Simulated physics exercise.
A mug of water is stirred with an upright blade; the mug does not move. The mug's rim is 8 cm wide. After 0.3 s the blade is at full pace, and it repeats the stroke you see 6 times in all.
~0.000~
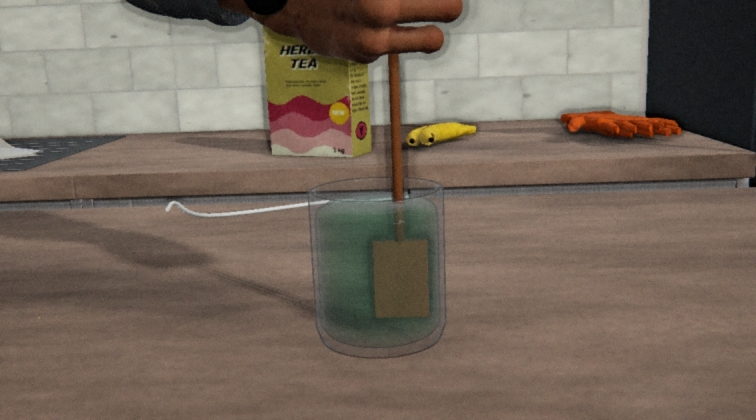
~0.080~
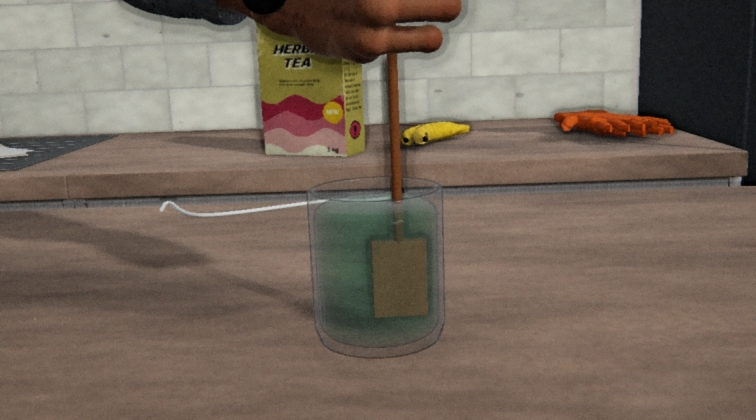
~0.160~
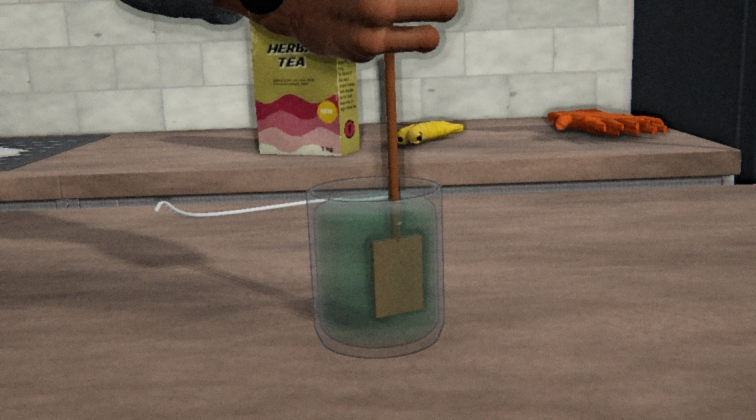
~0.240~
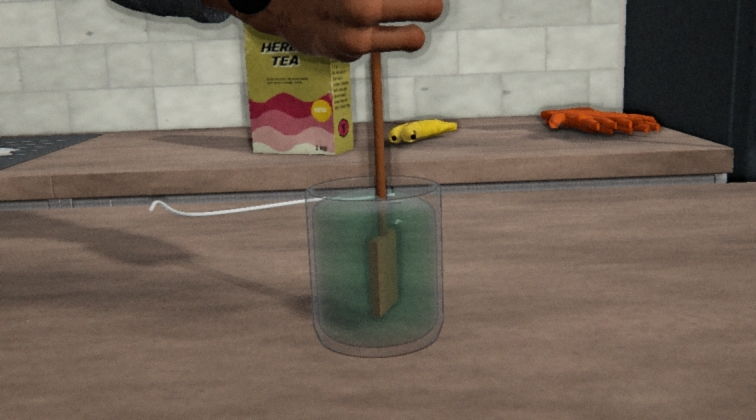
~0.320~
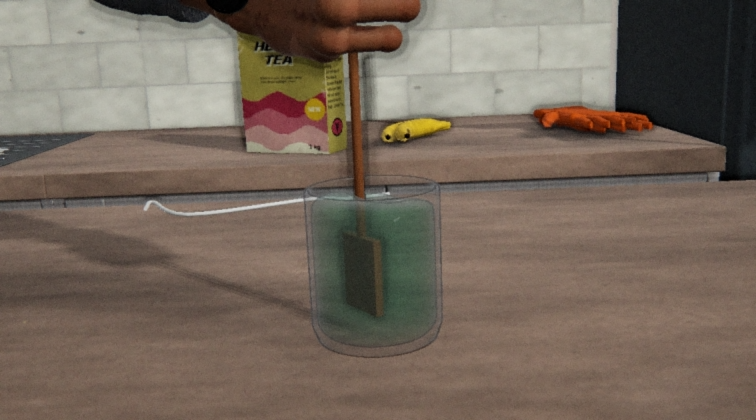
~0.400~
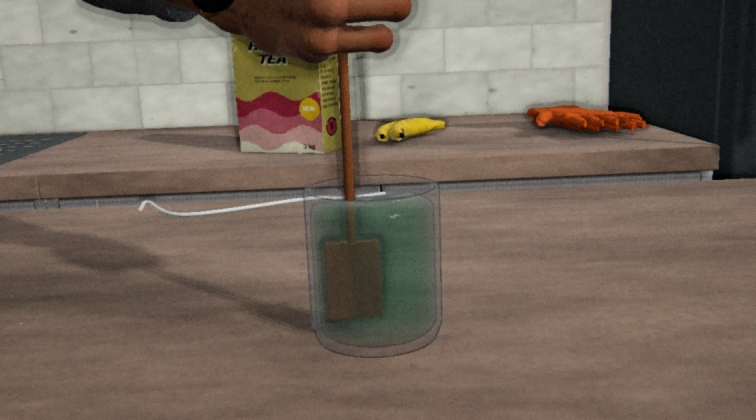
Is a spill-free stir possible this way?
Expect no mess.
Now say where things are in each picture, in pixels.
The stem is at (394, 94); the water meets the walls at (315, 208) and (439, 204); the rim runs from (311, 195) to (441, 190), in the first picture.
The stem is at (393, 94); the water meets the walls at (312, 207) and (437, 204), in the second picture.
The stem is at (391, 93); the water meets the walls at (313, 208) and (436, 203), in the third picture.
The stem is at (377, 92); the water meets the walls at (312, 205) and (436, 206), in the fourth picture.
The stem is at (355, 92); the water meets the walls at (309, 201) and (435, 202), in the fifth picture.
The stem is at (344, 94); the water meets the walls at (309, 204) and (434, 199), in the sixth picture.
By 1.12 s 0 ml is over the rim.
By 1.85 s 0 ml is over the rim.
By 2.58 s 0 ml is over the rim.
By 3.30 s 0 ml is over the rim.
At rest 0 ml is over the rim.
